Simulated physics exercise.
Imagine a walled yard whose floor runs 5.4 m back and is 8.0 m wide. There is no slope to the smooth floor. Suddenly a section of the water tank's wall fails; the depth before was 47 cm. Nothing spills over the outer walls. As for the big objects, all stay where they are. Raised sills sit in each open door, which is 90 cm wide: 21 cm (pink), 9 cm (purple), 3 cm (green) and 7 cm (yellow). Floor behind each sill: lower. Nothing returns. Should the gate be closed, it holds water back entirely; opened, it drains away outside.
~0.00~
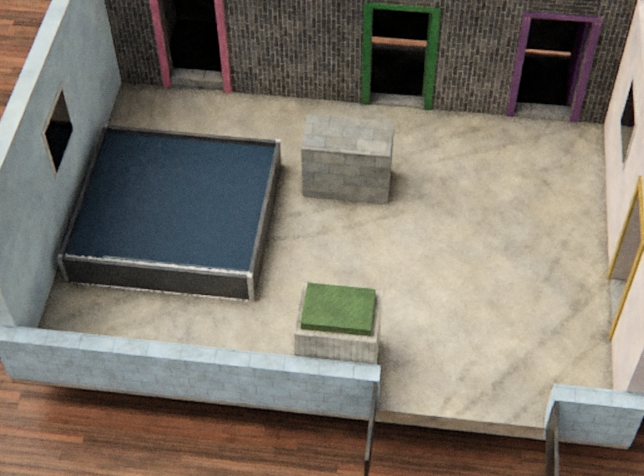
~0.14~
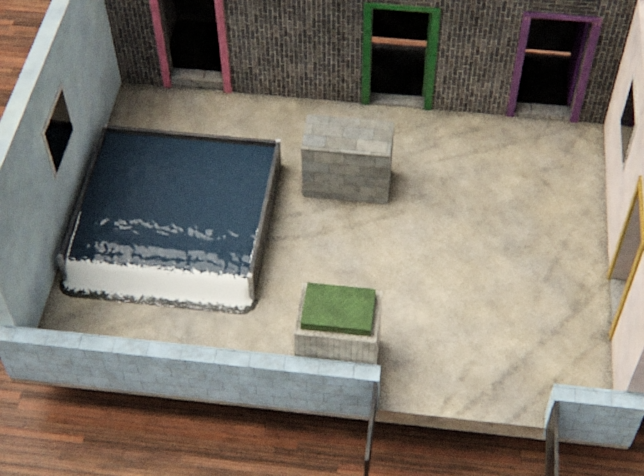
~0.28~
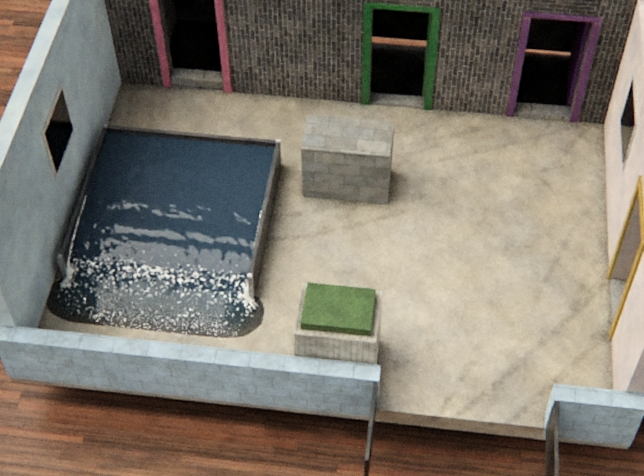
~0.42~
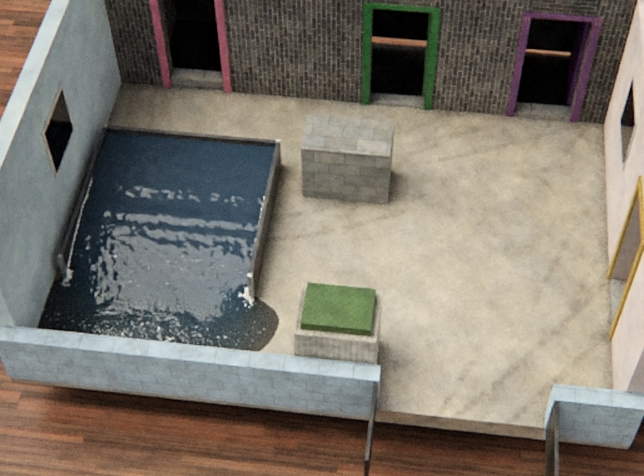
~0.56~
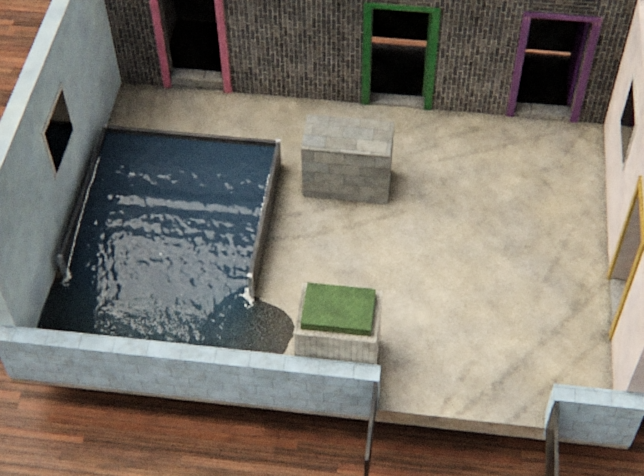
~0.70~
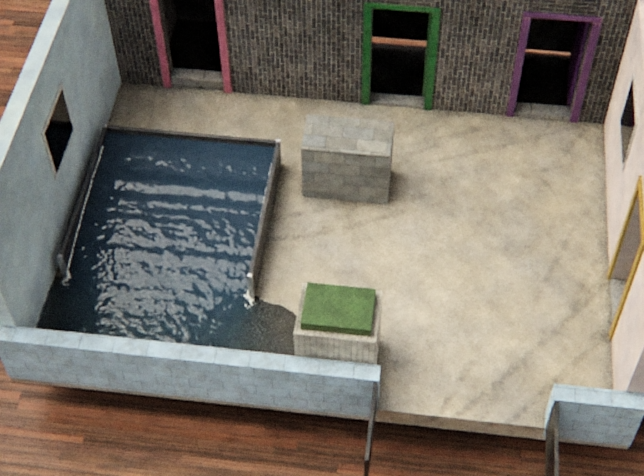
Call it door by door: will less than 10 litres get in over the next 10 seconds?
Pink door - yes, less; purple door - yes, less; green door - yes, less; yellow door - yes, less.
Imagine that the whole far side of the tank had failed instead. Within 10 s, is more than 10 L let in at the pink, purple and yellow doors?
Then it goes pink too high, purple too high, yellow fine.
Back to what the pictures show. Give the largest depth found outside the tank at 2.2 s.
Peak depth: Approx. 42 cm.
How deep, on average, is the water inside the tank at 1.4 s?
Roughly 30 centimetres.
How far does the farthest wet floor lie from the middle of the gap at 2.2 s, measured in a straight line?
Roughly 4.6 m.
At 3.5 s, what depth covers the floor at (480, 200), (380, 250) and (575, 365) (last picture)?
Depths: About 0, 3 and 0 centimetres.
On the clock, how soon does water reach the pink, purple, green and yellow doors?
Door times: Pink 3.8 s / purple 5.0 s / green 5.0 s / yellow 6.0 s.
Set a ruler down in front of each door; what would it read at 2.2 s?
Door by door, in cm: Pink reads 0, purple reads 0, green reads 0, yellow reads 0.
After 1.4 s water covers 15 % of the floor and is deepest (40 cm) near (29, 355); pink door not reached, purple door not reached, green door not reached, yellow door not reached.
After 2.2 s water covers 20 % of the floor and is deepest (42 cm) near (290, 372); pink door not reached, purple door not reached, green door not reached, yellow door not reached.
After 3.5 s water covers 35 % of the floor and is deepest (32 cm) near (262, 381); pink door not reached, purple door not reached, green door not reached, yellow door not reached.
After 6.0 s water covers 80 % of the floor and is deepest (16 cm) near (29, 355); pink door 5 cm at the sill, 0 L in, purple door 5 cm at the sill, 0 L in, green door 3 cm at the sill, 0 L in, yellow door 3 cm at the sill, 0 L in.
After 10.0 s water covers 95 % of the floor and is deepest (17 cm) near (248, 379); pink door 4 cm at the sill, 0 L in, purple door 6 cm at the sill, 0 L in, green door 4 cm at the sill, 1 L in, yellow door 4 cm at the sill, 0 L in.
